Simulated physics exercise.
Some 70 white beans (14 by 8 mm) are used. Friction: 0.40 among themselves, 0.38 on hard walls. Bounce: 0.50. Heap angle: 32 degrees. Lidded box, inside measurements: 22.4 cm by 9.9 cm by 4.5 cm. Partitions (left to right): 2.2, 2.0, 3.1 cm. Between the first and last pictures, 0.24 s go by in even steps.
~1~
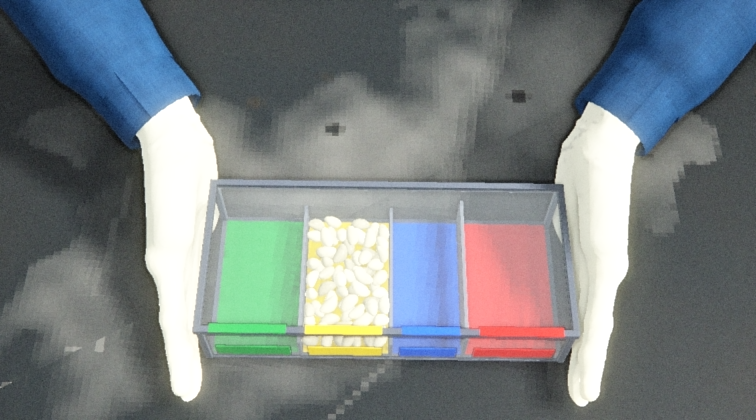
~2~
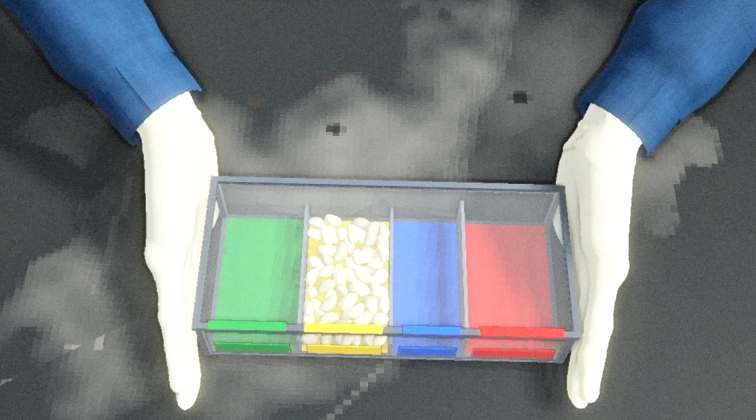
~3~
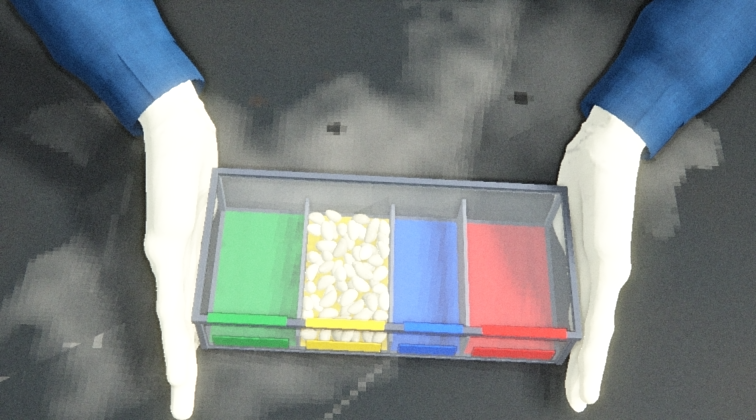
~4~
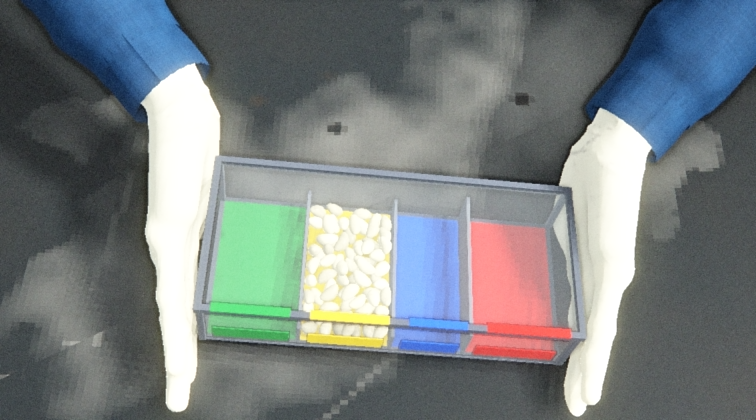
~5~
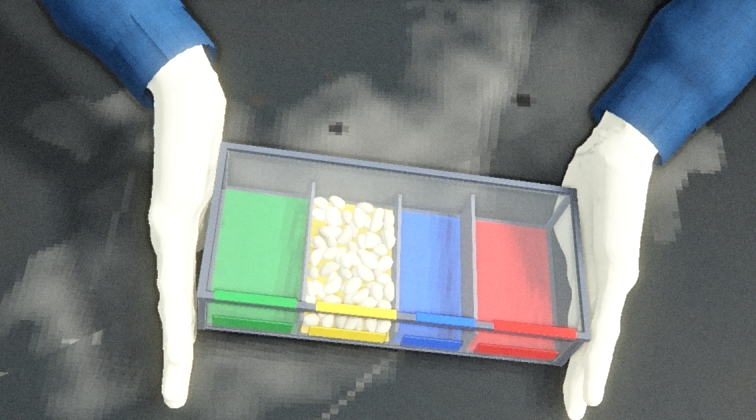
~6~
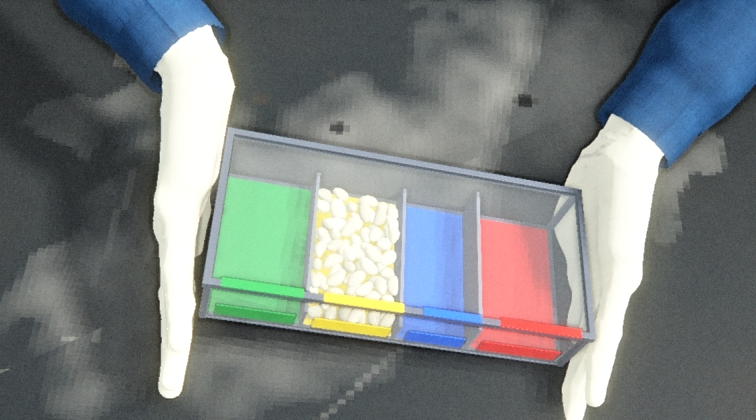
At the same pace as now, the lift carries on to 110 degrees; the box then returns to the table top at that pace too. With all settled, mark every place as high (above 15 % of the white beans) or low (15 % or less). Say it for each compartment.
Red: High; blue: High; green: Low; yellow: Low.
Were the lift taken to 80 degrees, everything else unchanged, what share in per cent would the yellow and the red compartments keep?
Result - yellow 40 percent, red 30 percent.
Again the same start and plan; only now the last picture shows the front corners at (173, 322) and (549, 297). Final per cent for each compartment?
That leaves red with 0 percent, blue with 0, green with 100 and yellow with 0 percent.
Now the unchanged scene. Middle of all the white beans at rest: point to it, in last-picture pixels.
Close to pixel (521, 260).
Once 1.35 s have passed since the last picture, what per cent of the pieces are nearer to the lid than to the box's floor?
Around 90 %.
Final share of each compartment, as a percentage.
Going by colour, red ends with 80, blue with 20, green with 0 and yellow with 0.
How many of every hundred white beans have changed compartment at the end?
100 percent.
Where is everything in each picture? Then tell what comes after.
In the first picture, box tilt 0 degrees, front corners at (200, 327) and (572, 332); yellow 100 %.
In the second picture, box tilt 1 degrees, front corners at (199, 324) and (573, 333).
In the third picture, box tilt 3 degrees, front corners at (199, 316) and (574, 333).
In the fourth picture, box tilt 6 degrees, front corners at (201, 305) and (578, 334), lowest corner right back.
In the fifth picture, box tilt 10 degrees, front corners at (205, 293) and (583, 334), lowest corner right back.
In the sixth picture, box tilt 13 degrees, front corners at (211, 280) and (588, 334), lowest corner right back; yellow 100 %.
Then, 1.35 s after the last picture, tilt 110 degrees; red 55 %, blue 35 %, yellow 10 %.
Then, 2.26 s after the last picture, tilt 50 degrees; red 75 %, blue 25 %.
Then, 3.16 s after the last picture, tilt 0 degrees; red 80 %, blue 20 %.
In the end, red 80 %, blue 20 %, green 0 %, yellow 0 %.
